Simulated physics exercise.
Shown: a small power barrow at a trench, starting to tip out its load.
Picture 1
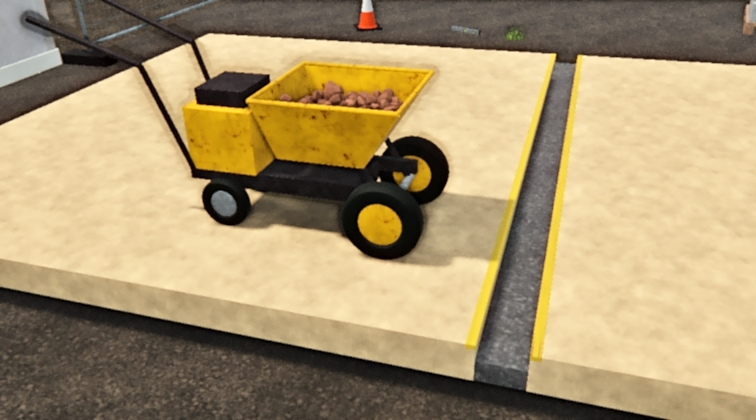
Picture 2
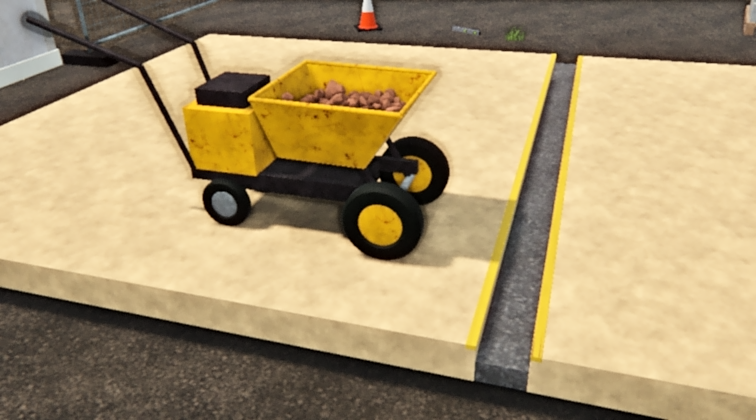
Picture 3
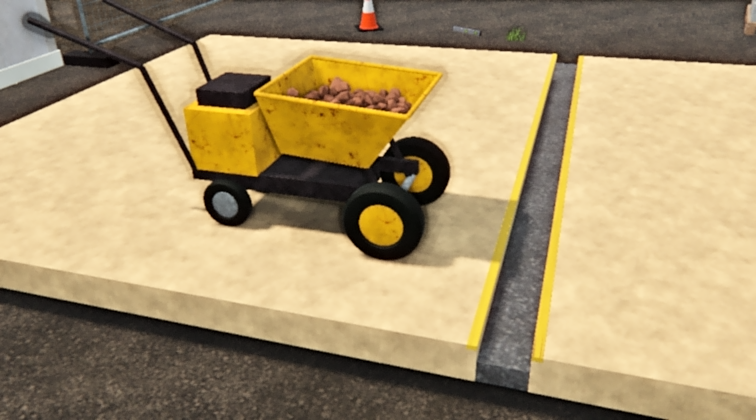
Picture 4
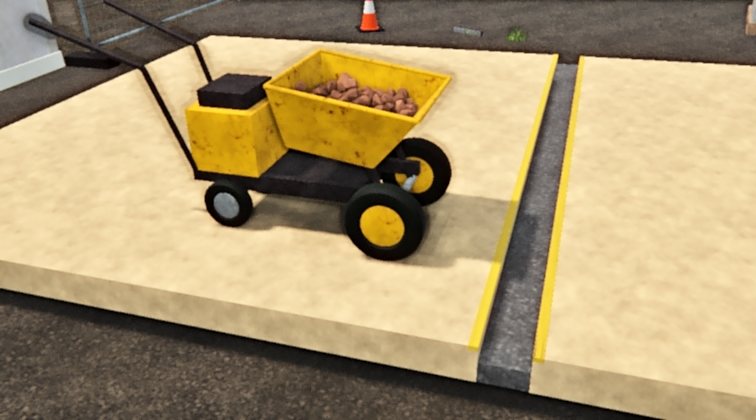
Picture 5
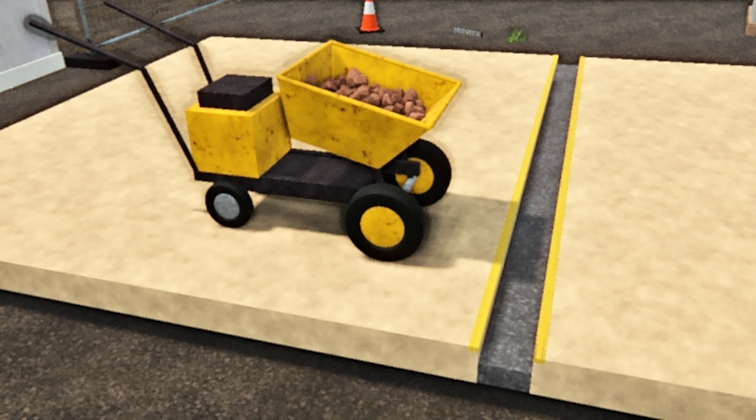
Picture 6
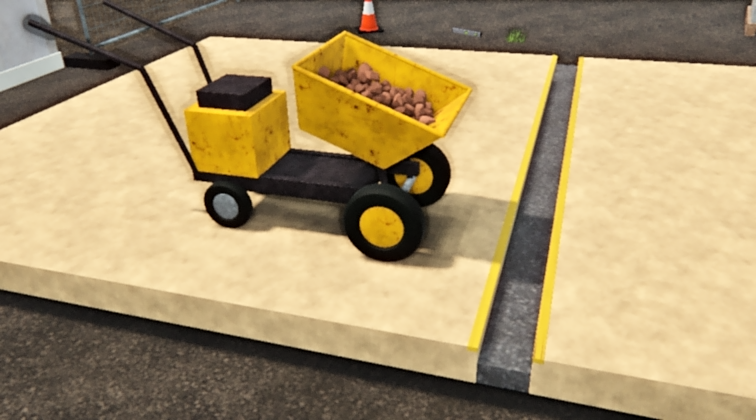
Yellow power barrow standing still beside a narrow trench, its skip of reddish-brown rubble gradually tilting forward to the right.
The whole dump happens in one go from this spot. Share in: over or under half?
Over half.
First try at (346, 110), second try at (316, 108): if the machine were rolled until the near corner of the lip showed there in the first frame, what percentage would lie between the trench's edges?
First try: Around 40 %; second try: Around 20 %.
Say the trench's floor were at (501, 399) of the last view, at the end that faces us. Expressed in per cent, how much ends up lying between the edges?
The share would be around 70 in a hundred.
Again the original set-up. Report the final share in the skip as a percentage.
About 10 per cent.
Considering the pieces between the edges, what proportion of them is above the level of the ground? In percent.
My guess is some 40 per cent.
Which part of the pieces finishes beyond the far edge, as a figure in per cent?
20 %.
Shortly afterwards, skip tipped steeply; the whole lot in the skip.
Next, skip tipped steeply; the bulk in the skip; a little in or heaped over the trench; only a few beyond it; only a few falling.
Some moments later, skip tipped right over; near a third in the skip; near half in or heaped over the trench; near a quarter beyond it; only a few falling.
In the end, skip tipped right over; a little in the skip; only a few short of the trench; near two thirds in or heaped over the trench; near a quarter beyond it.
